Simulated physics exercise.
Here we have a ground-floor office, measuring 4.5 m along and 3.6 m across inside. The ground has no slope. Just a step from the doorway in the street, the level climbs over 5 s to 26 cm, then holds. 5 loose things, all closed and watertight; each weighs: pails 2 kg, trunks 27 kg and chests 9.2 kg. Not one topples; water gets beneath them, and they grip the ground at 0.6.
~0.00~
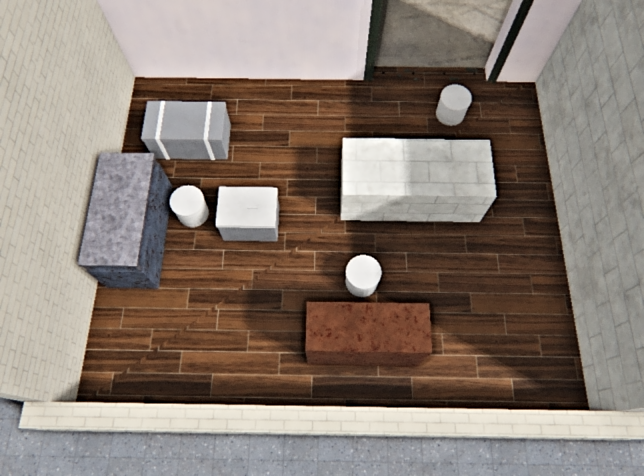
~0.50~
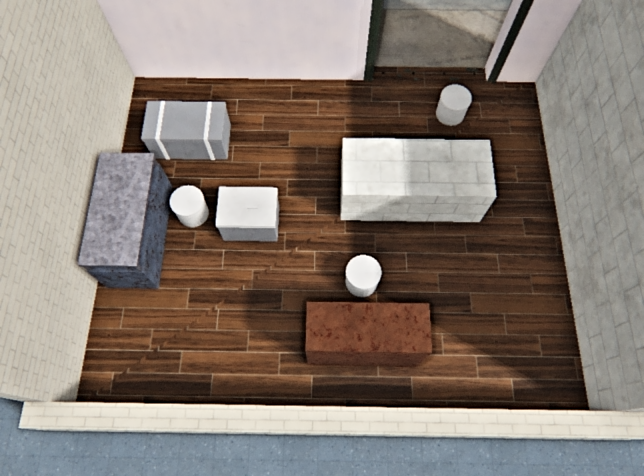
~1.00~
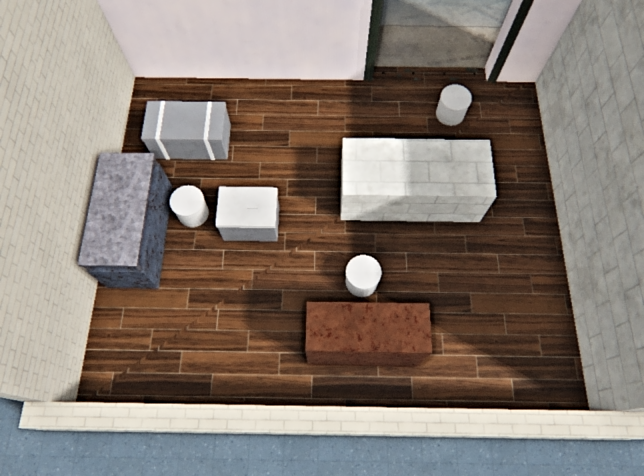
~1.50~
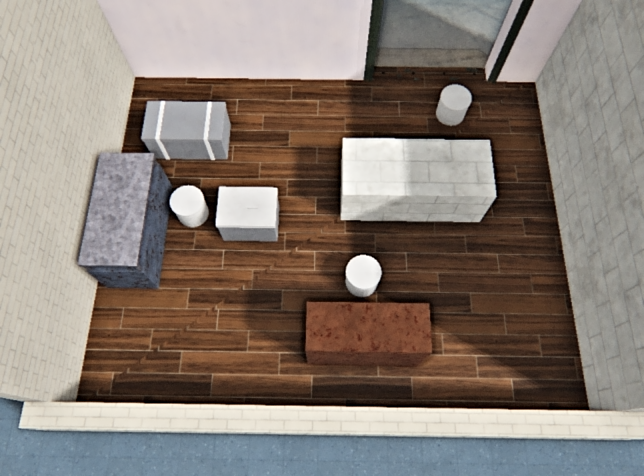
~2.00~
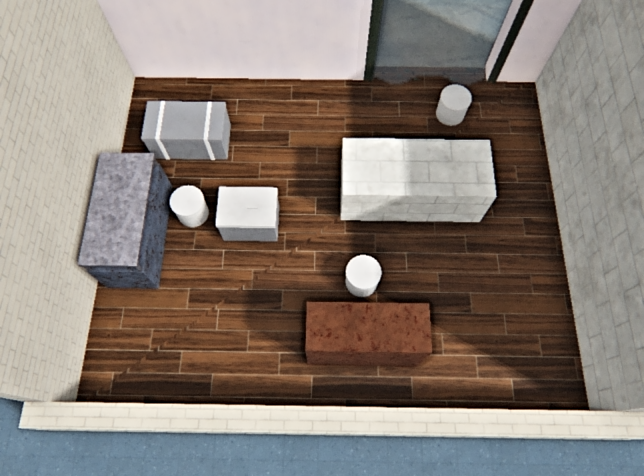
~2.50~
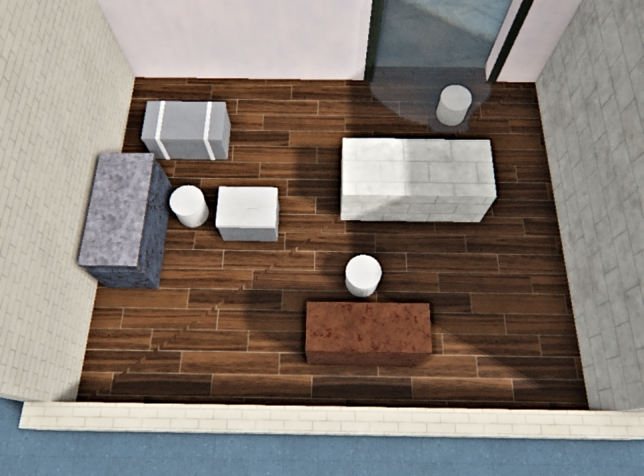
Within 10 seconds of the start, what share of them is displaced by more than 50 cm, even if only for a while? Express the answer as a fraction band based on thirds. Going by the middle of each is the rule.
The band is one third to two thirds.
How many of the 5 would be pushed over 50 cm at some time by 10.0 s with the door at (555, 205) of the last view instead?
Result: 3.
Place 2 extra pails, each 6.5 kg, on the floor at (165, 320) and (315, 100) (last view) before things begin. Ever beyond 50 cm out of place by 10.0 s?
In turn: Within the mark, within the mark.
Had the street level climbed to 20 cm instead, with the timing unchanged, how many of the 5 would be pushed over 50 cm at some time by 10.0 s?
Count under that change: 2.
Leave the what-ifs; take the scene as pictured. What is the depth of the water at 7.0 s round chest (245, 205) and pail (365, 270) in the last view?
Depth approx. 3 cm / 0 cm.
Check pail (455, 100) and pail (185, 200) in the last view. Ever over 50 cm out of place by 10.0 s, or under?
First beyond it, then beyond it.
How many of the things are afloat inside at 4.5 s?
Then: 1.
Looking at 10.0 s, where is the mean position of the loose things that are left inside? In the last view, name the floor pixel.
Centred roughly on (219, 258).
After 3.5 s 1 of 5 are over 50 cm from their spots; 1 afloat.
After 4.5 s 1 of 5 are over 50 cm from their spots; 1 afloat.
After 7.0 s 2 of 5 are over 50 cm from their spots; 1 afloat.
After 10.0 s 2 of 5 are over 50 cm from their spots, and 2 have been at some point; 5 afloat.
